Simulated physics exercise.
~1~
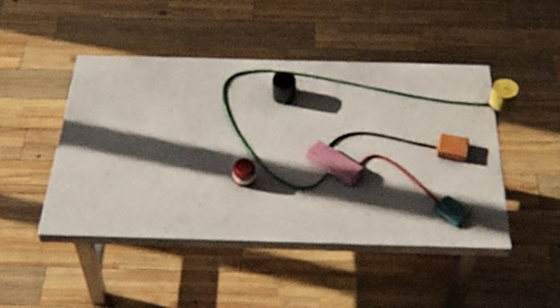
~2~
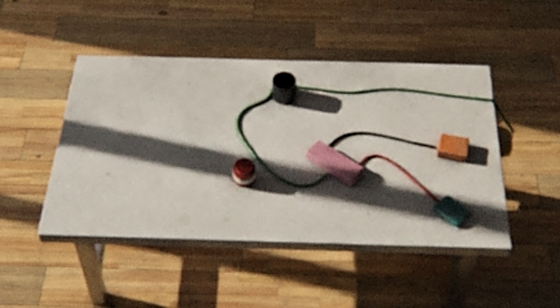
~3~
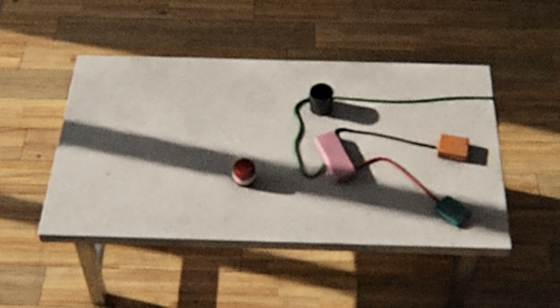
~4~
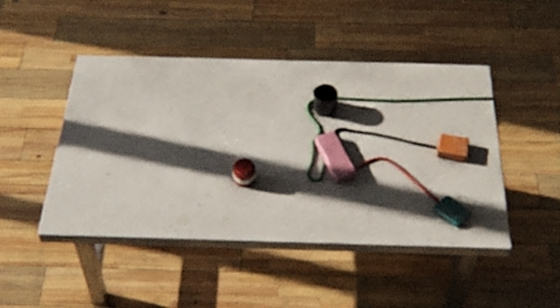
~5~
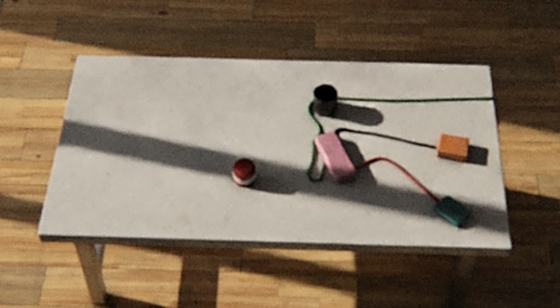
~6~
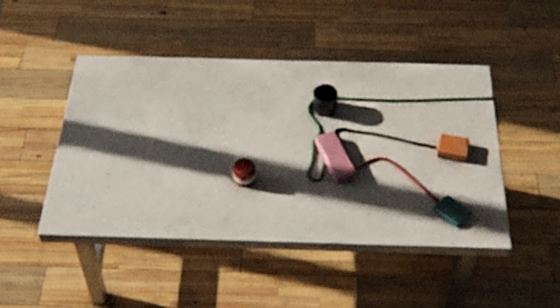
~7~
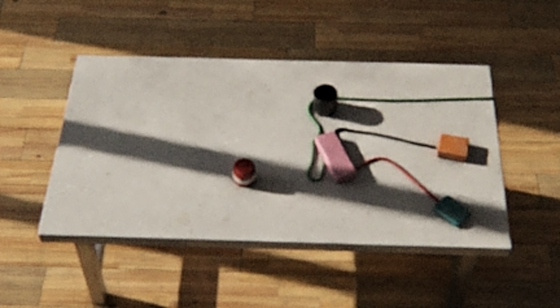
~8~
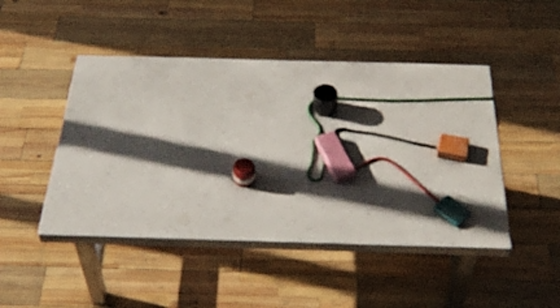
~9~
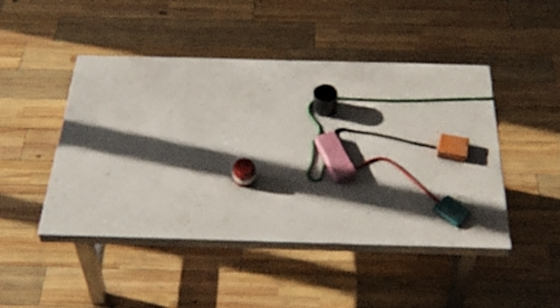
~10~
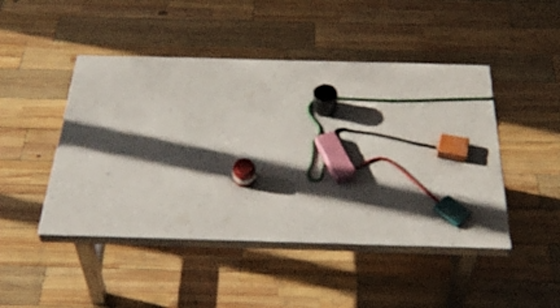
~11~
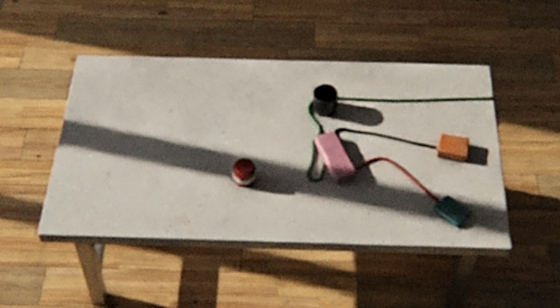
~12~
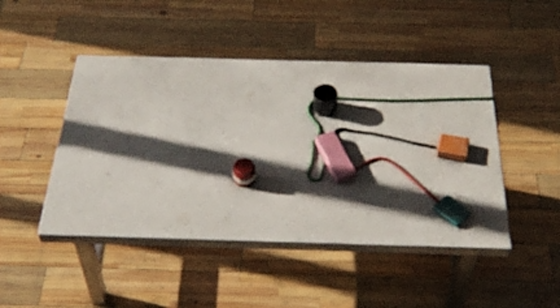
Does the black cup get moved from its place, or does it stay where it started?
The black cup gets moved from its place. The green cable drags it to the right, and it comes to rest still upright on the table.
